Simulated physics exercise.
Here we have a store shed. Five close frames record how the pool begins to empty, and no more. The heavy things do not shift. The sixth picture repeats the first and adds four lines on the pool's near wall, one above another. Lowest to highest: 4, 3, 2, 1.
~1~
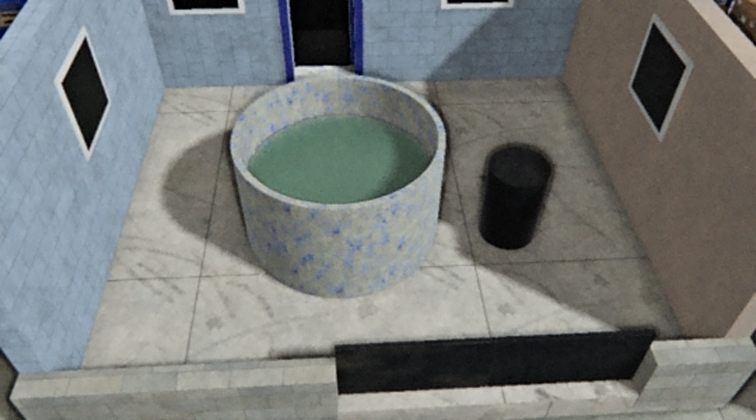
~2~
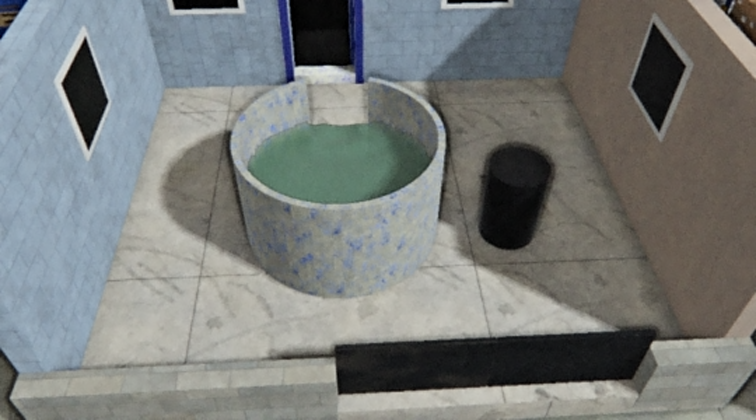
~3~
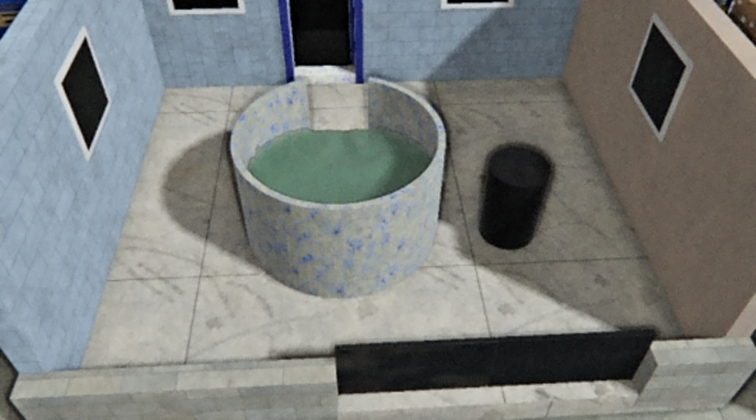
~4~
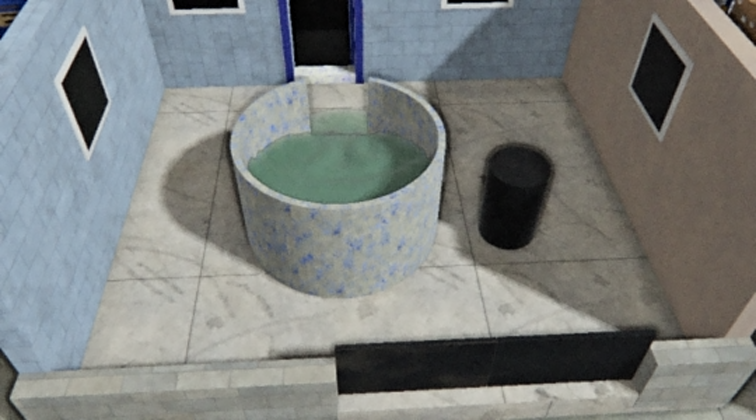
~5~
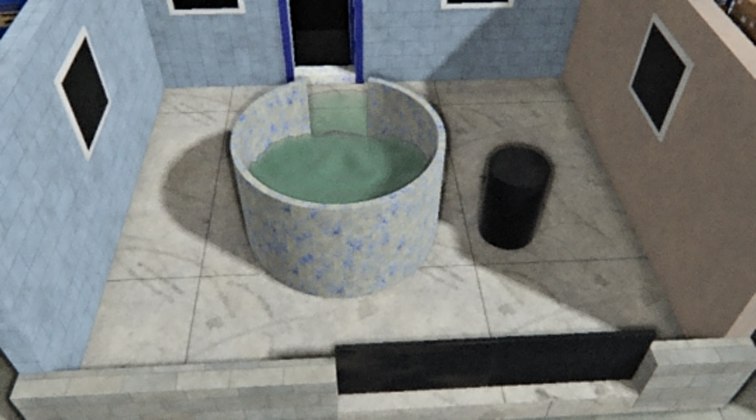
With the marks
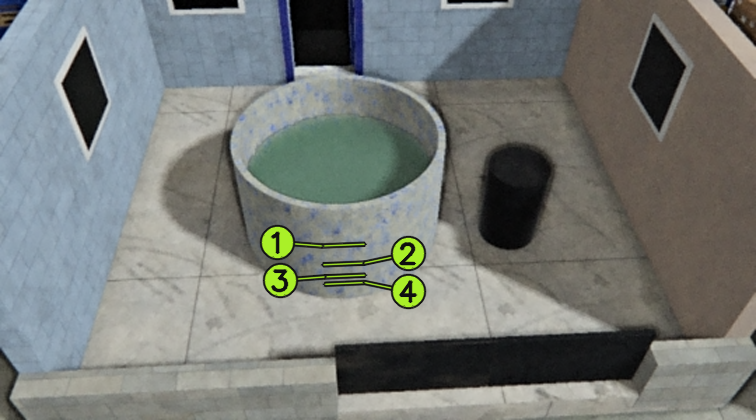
Green water sloshing and sinking slightly in a round speckled pool as a gap opens in its back wall, facing a blue doorway.
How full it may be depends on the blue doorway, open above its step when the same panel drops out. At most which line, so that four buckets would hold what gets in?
Use mark 3.
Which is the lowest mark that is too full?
Here it is mark 2.
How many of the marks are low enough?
Two.
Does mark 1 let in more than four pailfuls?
Yes.
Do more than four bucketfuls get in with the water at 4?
No, not at all.
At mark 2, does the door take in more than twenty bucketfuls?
No, it does not.
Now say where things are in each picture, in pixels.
Water in the pool at rest, its middle at (340, 170); foot of the blue doorway at (325, 84); shut gate at (494, 346).
Water covers 1 % of the ground, its front hidden from here.
Water covers 3 % of the ground, its front hidden from here.
Water covers 7 % of the ground, its front hidden from here.
Water covers 12 % of the ground, its front hidden from here.
On the marked copy, 1 at (343, 245); 2 at (344, 263); 3 at (344, 276); 4 at (345, 283); from the bottom up 4, 3, 2, 1.
With 1, dozens of bucketfuls pour in.
With 2, about 10 bucketfuls get in.
With 3, a bucket or two gets in.
With 4, nothing gets over.
